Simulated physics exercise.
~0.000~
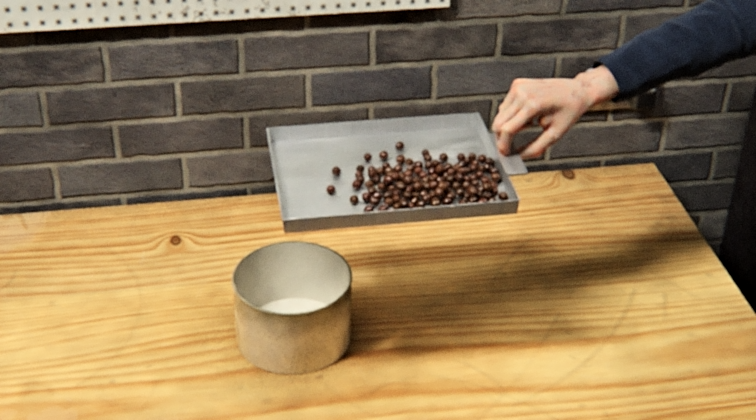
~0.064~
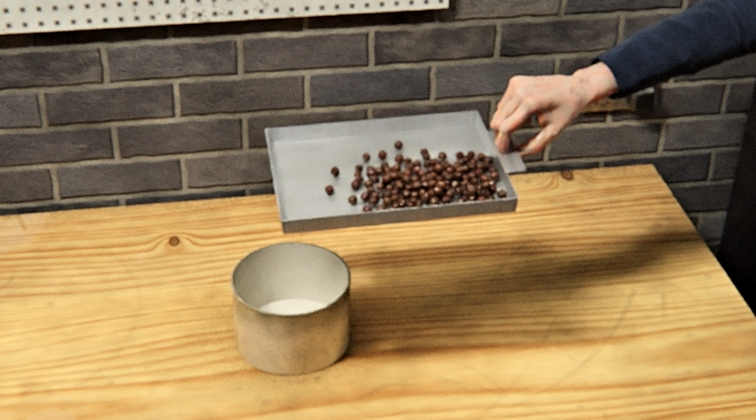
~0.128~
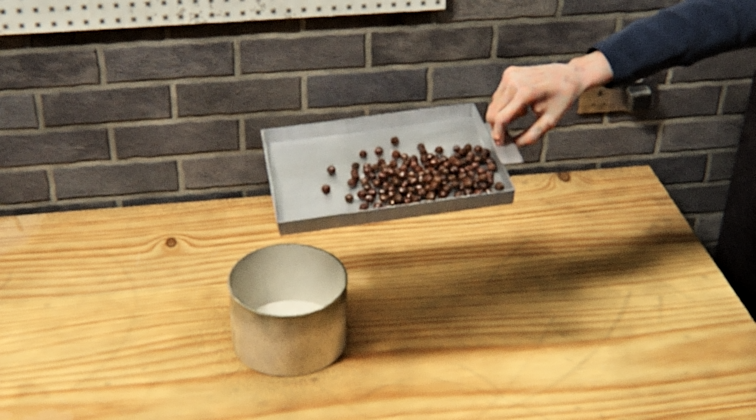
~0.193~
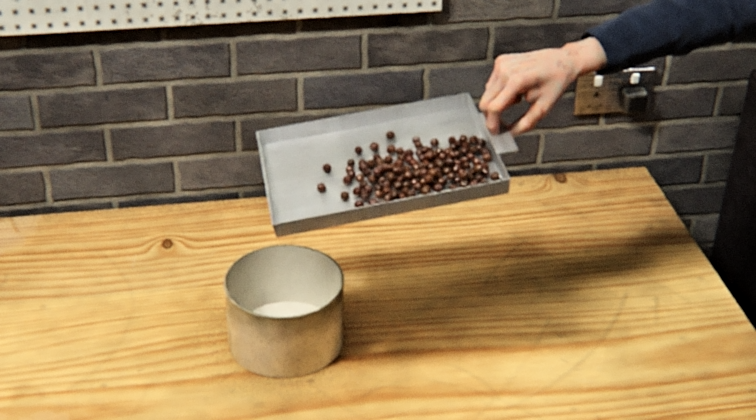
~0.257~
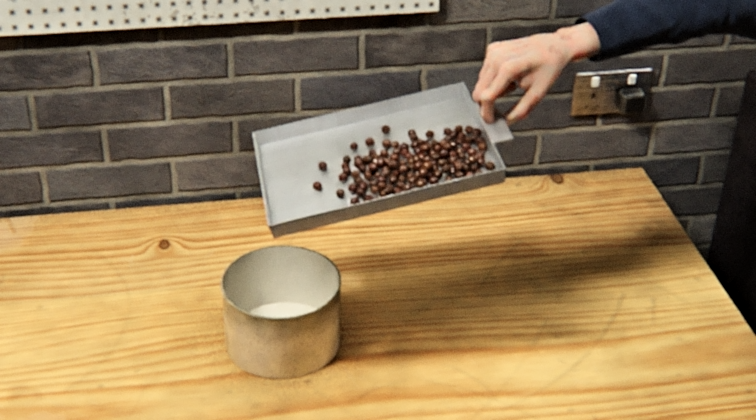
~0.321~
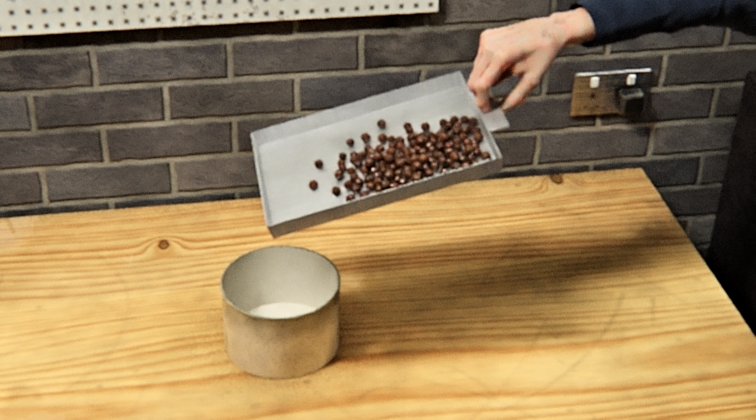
The video shows a hand at the right holding a shallow grey tray of brown chocolate balls above a wooden table, gradually raising its right end so it slants down to the left, beside a round metal pot below.
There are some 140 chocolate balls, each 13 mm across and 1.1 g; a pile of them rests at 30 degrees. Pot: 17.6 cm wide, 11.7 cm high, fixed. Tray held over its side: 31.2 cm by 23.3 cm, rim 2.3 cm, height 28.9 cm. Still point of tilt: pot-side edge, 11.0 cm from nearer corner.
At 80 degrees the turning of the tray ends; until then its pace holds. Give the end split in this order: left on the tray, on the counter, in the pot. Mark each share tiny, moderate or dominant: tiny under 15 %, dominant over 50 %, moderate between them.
Tray: Dominant, counter: Tiny, pot: Tiny.
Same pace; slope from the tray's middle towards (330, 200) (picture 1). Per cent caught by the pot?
Estimate: Some 0 per cent.
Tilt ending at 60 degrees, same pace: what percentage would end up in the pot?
In that case some 0 per cent.
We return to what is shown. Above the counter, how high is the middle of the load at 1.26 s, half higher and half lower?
Height: Around 32 cm.
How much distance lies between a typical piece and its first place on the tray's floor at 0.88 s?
It has moved some 16 cm from its start.
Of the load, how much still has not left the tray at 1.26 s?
Of the load, some 95 percent.
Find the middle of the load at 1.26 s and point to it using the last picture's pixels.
Load centre est.: (273, 181) px.
After 0.88 s, tilt 45 degrees; the tray holds 100 %, the pot 0 %.
Then, at 1.26 s, tilt 66 degrees; the tray holds 95 %, the pot 0 %.
After 1.72 s, tilt 80 degrees; the tray holds 95 %, the pot 0 %.
In the end, at 2.2 s, tray 95 %, counter 5 %, pot 0 %.
